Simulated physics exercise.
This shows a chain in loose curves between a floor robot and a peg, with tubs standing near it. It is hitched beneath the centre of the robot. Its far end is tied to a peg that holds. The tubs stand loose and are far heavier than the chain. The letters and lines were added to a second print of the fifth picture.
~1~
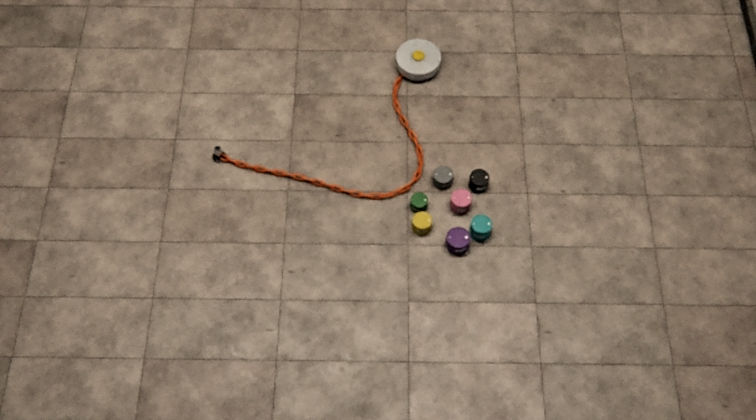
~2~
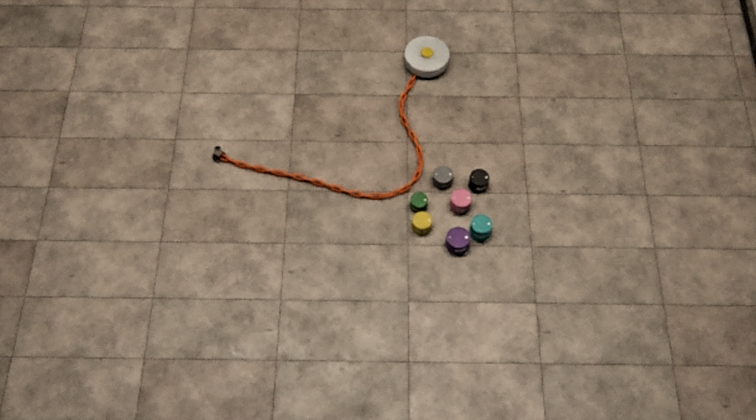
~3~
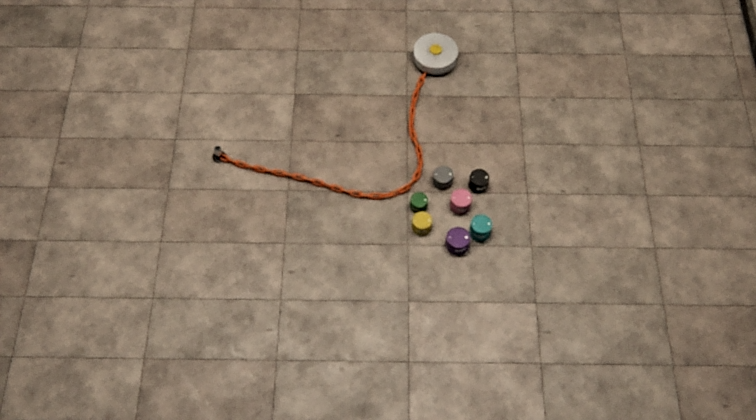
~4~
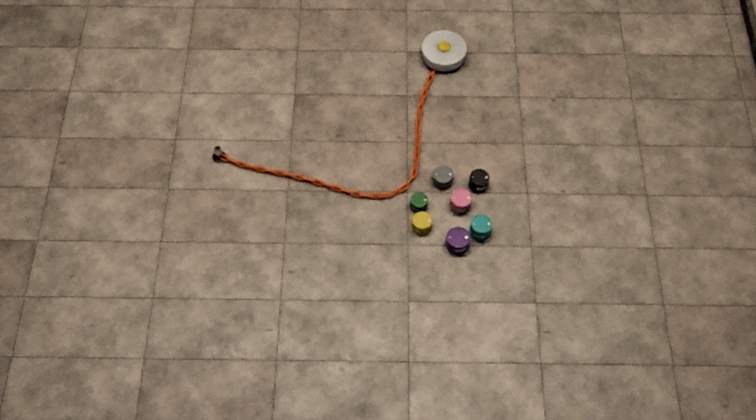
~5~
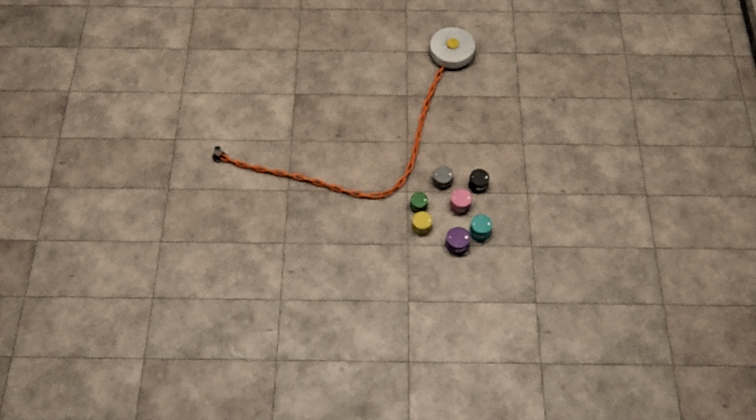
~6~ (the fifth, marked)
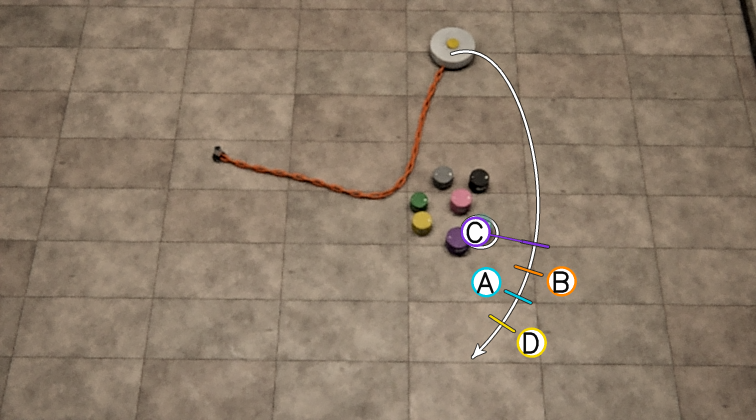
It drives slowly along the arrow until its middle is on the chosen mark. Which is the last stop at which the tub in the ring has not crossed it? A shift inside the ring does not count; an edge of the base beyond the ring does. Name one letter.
No farther than A.
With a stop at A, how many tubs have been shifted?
By then, three.
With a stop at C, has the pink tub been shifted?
No.
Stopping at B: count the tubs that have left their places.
One.
On the marked copy, A at (518, 297); B at (529, 271); C at (535, 244); D at (502, 324); the ring at (480, 232); the route from (452, 54) via (537, 182) to (473, 357).
Following A. Soon after the start, robot (522, 105); turquoise tub (481, 228).
Later, robot (539, 203); turquoise tub (481, 228).
In the end, robot (519, 293); turquoise tub (481, 228); pink tub (448, 215); black tub (460, 202); grey tub (438, 193); the turquoise tub is still in its ring.
As for the rest, B is safe but short; C is safe but short; D drags the ringed tub to (465, 236).
